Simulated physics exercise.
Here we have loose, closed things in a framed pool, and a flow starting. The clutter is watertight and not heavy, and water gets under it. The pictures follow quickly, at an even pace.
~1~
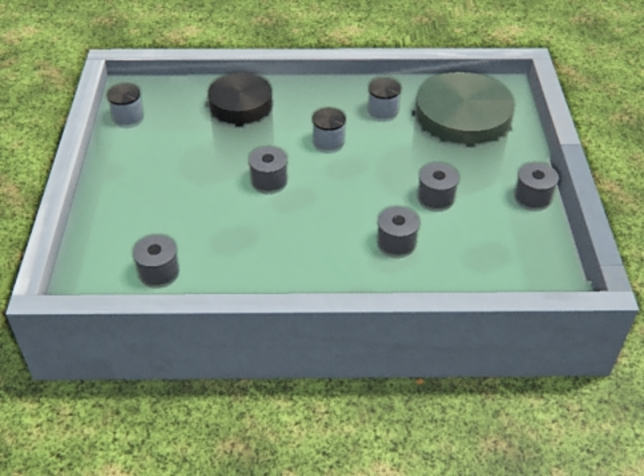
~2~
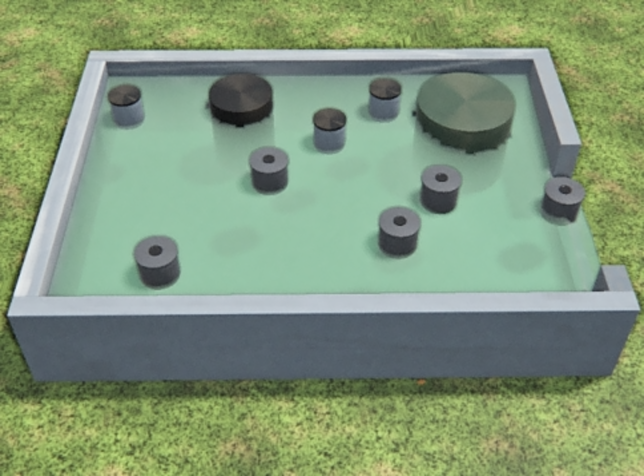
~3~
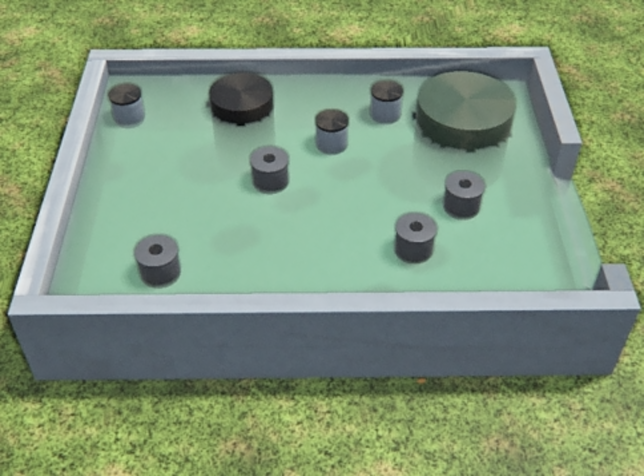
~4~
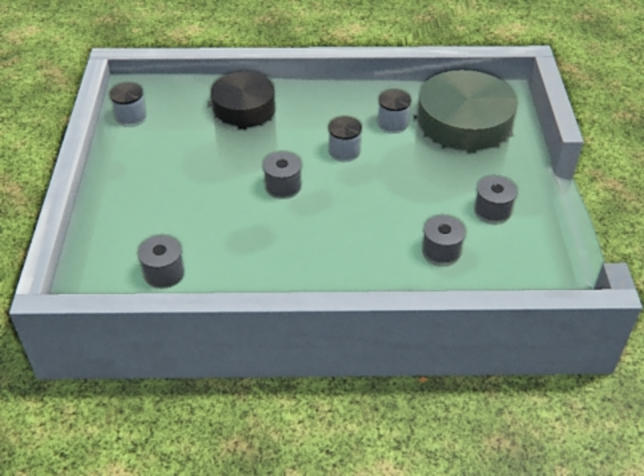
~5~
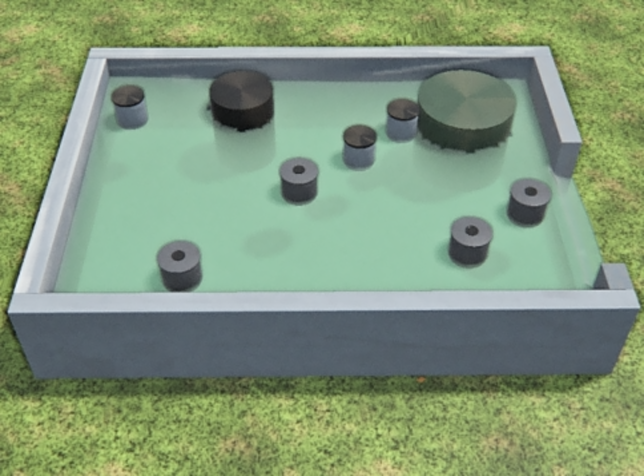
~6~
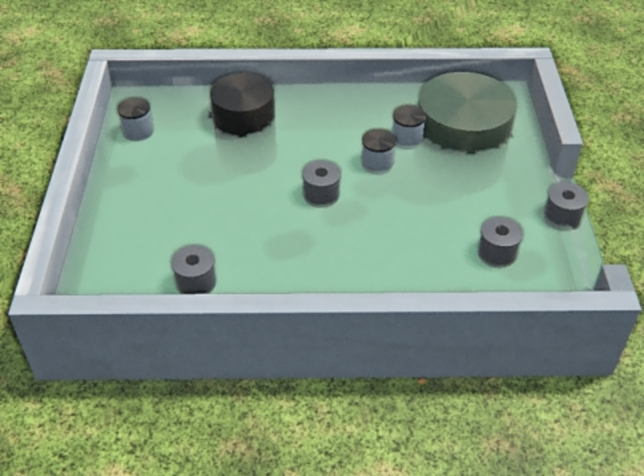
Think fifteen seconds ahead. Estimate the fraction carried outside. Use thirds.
Share: Two thirds or more.
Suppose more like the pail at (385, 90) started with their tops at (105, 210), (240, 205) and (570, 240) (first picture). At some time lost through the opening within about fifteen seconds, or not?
One after the other: Stays, carried outside, washed out.
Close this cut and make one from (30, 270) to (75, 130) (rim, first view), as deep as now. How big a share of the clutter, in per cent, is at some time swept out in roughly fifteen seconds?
About 50 per cent.
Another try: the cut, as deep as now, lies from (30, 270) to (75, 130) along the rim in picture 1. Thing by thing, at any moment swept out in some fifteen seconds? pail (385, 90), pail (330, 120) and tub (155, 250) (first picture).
As listed: No, out, through.
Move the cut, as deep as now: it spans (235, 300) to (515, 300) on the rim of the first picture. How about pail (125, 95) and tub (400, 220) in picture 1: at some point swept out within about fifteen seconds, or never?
In turn: Left behind, out.
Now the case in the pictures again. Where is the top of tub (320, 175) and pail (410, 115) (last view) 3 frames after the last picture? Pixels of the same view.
Close to (356, 183) and (428, 140).
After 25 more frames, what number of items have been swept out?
6 of them.
A moment on, 3 of 8 are out; 5 afloat.
Next, 5 of 8 are out; 3 afloat.
Later, 6 of 8 are out; 2 afloat.
In the end, 6 of 8 are out; 2 afloat.
